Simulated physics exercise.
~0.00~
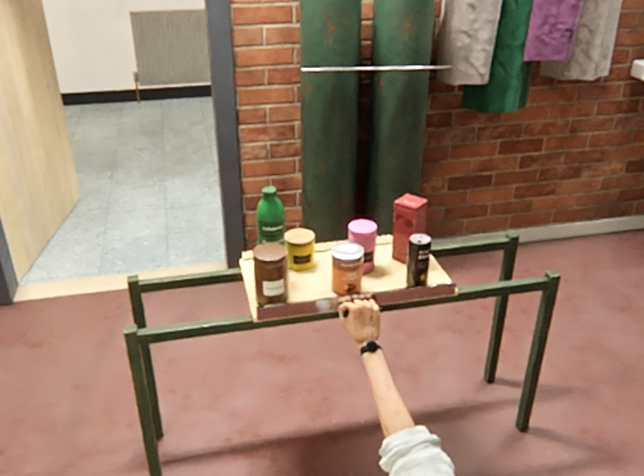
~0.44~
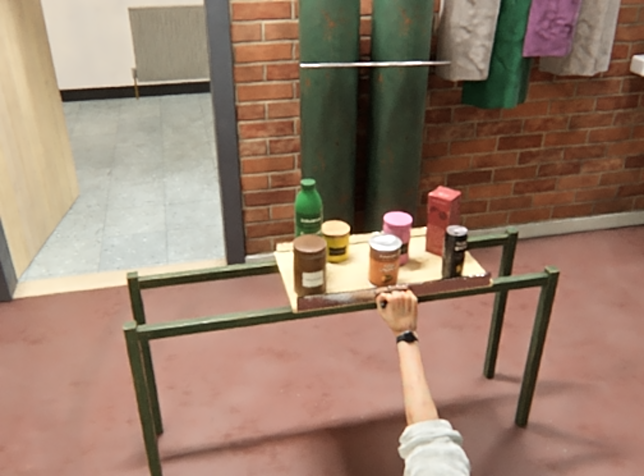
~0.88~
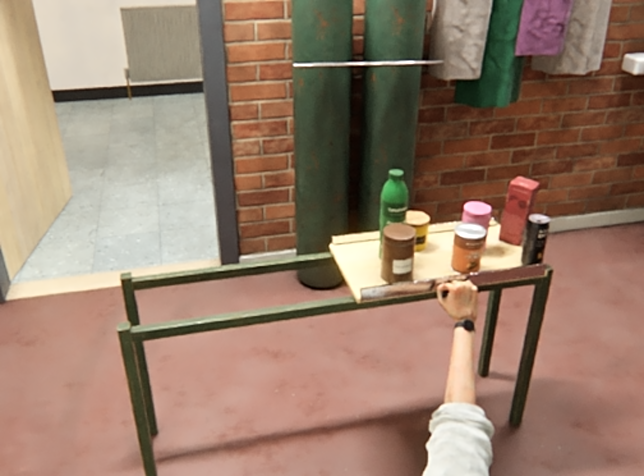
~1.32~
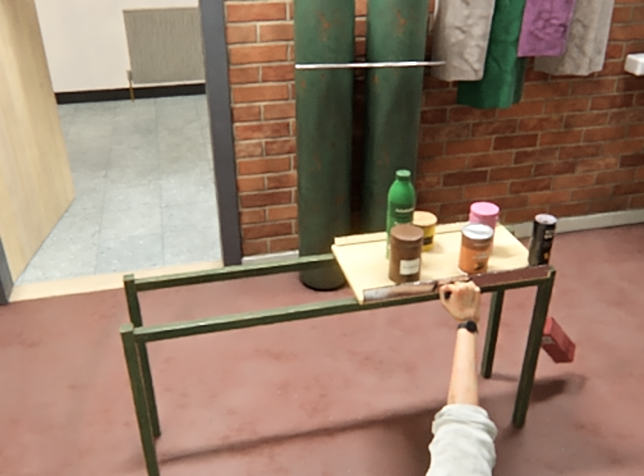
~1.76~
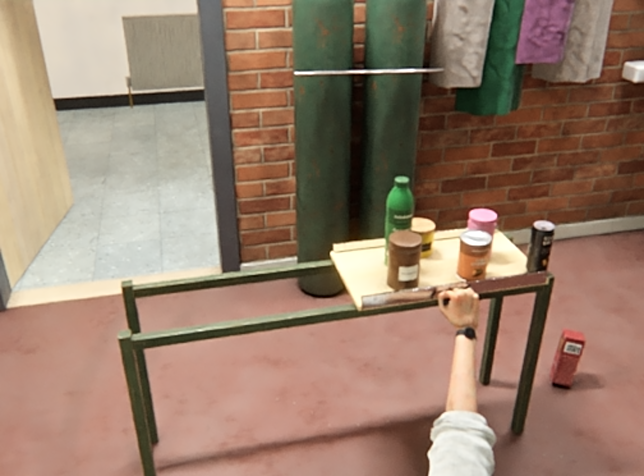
A hand slides a loaded tray right, and the red carton falls to the floor.
